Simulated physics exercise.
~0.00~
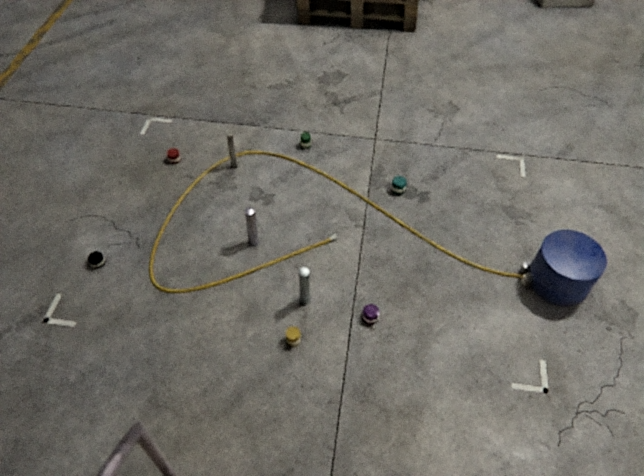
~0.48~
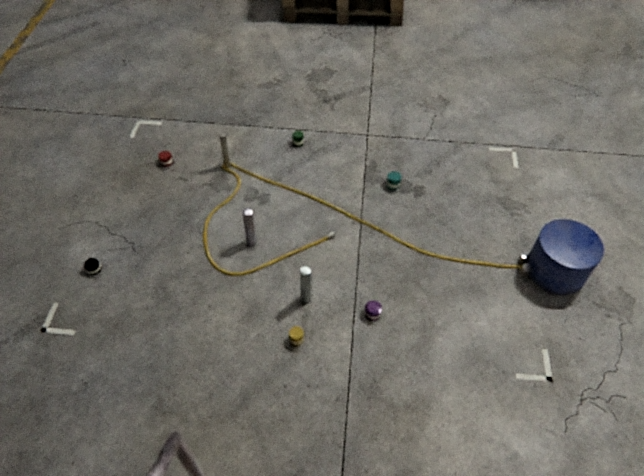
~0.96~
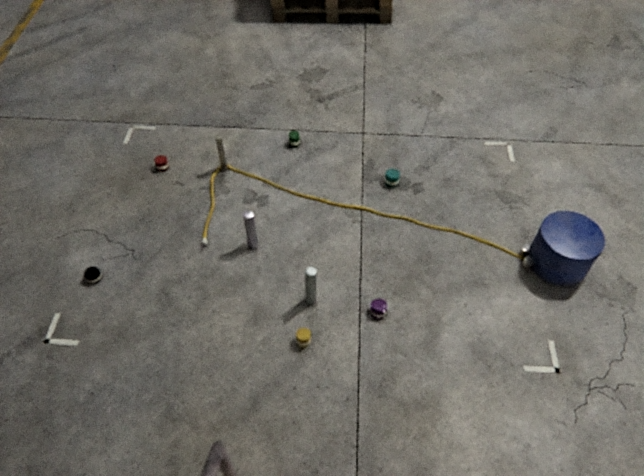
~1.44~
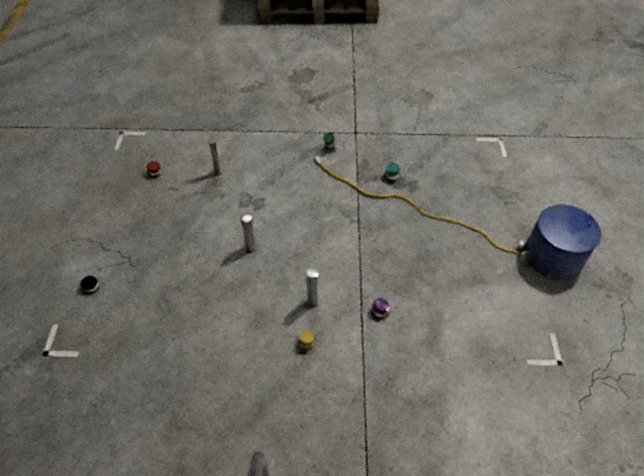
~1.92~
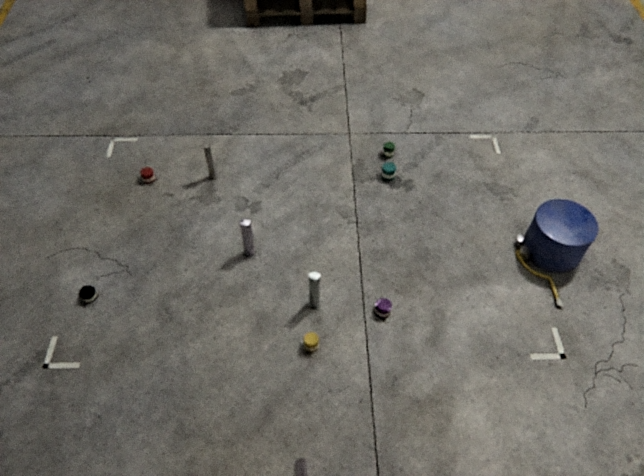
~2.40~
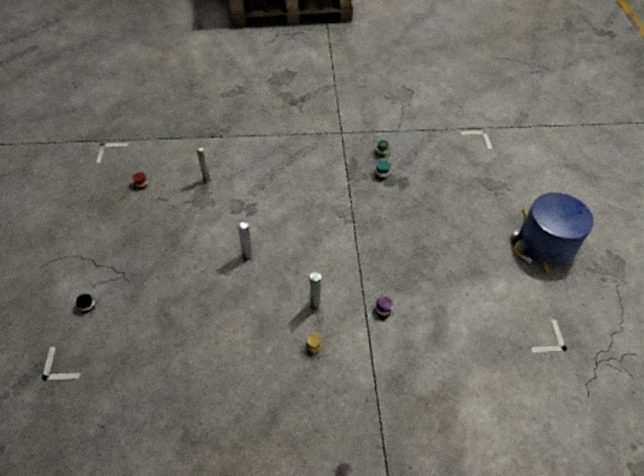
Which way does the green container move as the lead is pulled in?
The green container moves to the right, ending up just behind the teal one.
